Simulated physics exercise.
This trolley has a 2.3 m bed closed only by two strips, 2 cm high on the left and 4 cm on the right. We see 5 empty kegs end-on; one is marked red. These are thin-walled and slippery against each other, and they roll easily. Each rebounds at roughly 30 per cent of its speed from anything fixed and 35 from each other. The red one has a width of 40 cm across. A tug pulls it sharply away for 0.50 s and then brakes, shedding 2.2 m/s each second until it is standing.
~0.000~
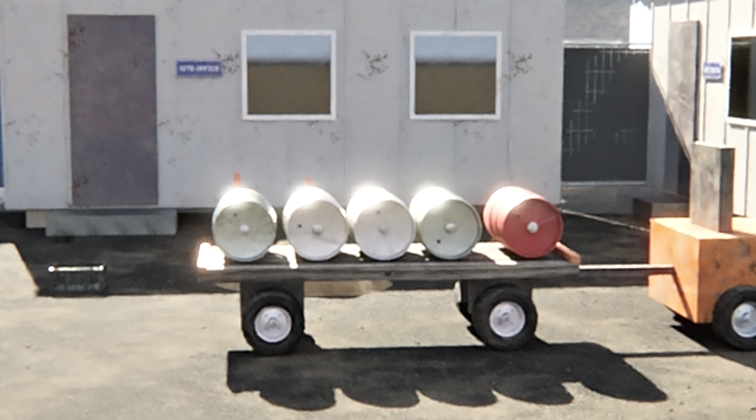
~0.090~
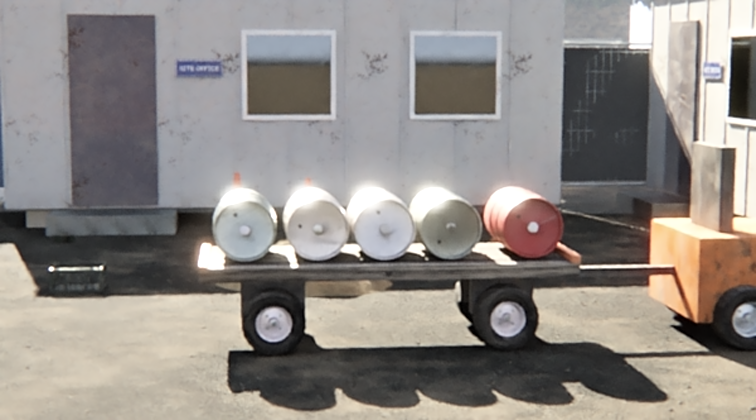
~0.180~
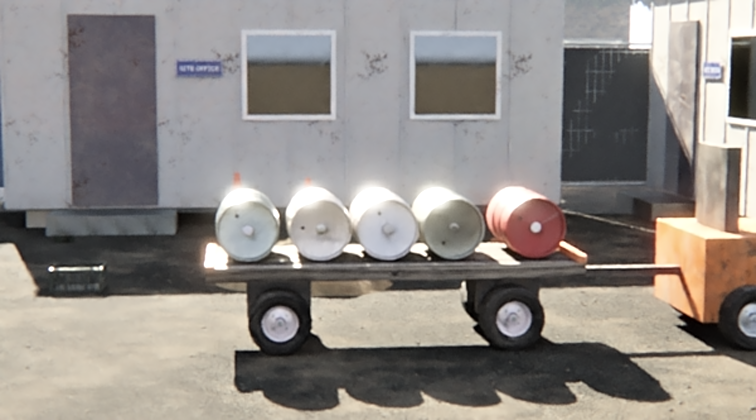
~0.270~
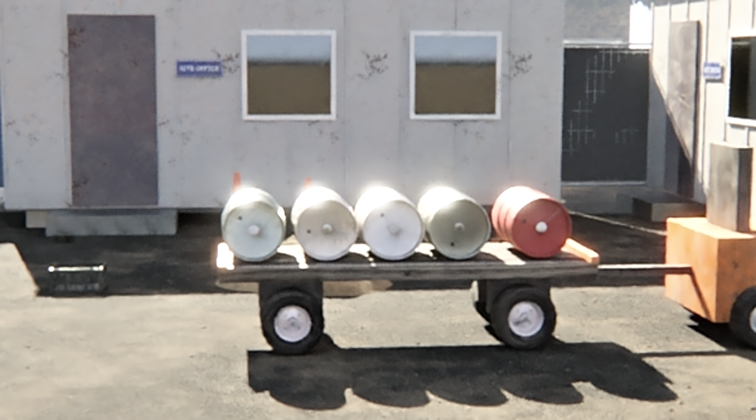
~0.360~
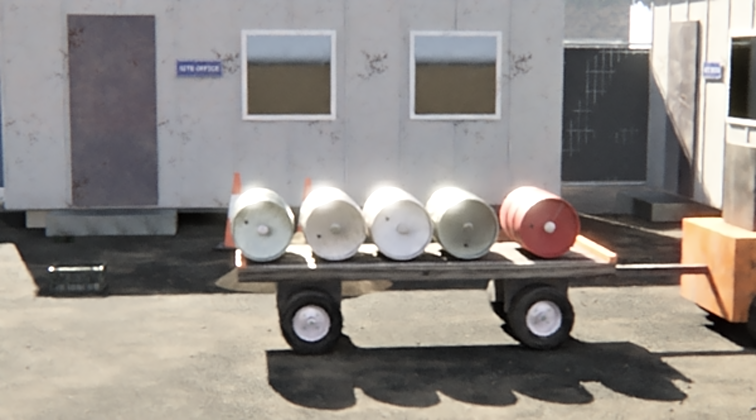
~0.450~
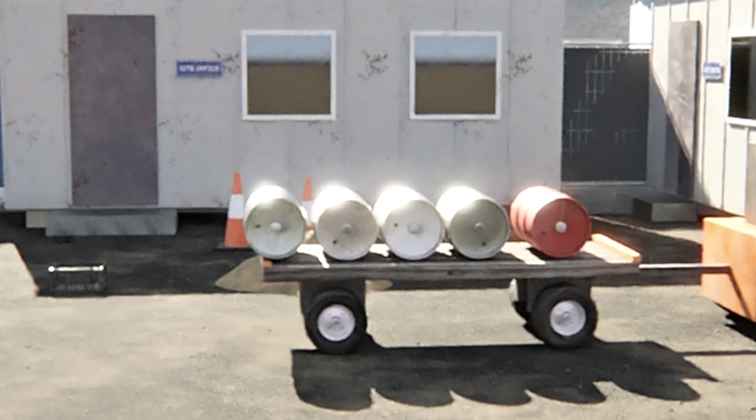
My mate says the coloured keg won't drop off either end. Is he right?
Yes, it stays put.
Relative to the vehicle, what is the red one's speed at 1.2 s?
Estimated speed near 0.4 m/s.
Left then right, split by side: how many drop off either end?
2 on the left side and 0 on the right side.
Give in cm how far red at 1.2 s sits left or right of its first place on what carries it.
Red has moved 85 to the left.
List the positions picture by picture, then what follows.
In the first picture, red at (533, 228); right bar at (576, 260); cart at rest; 5 of the 5 make up the bottom layer on the deck.
In the second picture, red at (533, 228); right bar at (577, 260); cart moving right at 0.2 m/s.
In the third picture, red at (536, 228); right bar at (583, 259); cart moving right at 0.7 m/s.
In the fourth picture, red at (541, 228); right bar at (595, 259); cart moving right at 1.1 m/s.
In the fifth picture, red at (550, 227); right bar at (613, 259); cart moving right at 1.5 m/s.
In the sixth picture, red at (561, 227); right bar at (637, 259); cart moving right at 1.9 m/s.
After 1.2 s, red is on the deck, 105 cm from the right bar, rolling left along the cart; 2 over a bar so far.
After 2.0 s, red is on the deck, 105 cm from the right bar, rolling right along the cart; 2 over a bar so far.
At rest (3.0 s), red is on the deck, 100 cm from the right bar; 2 over a bar so far.
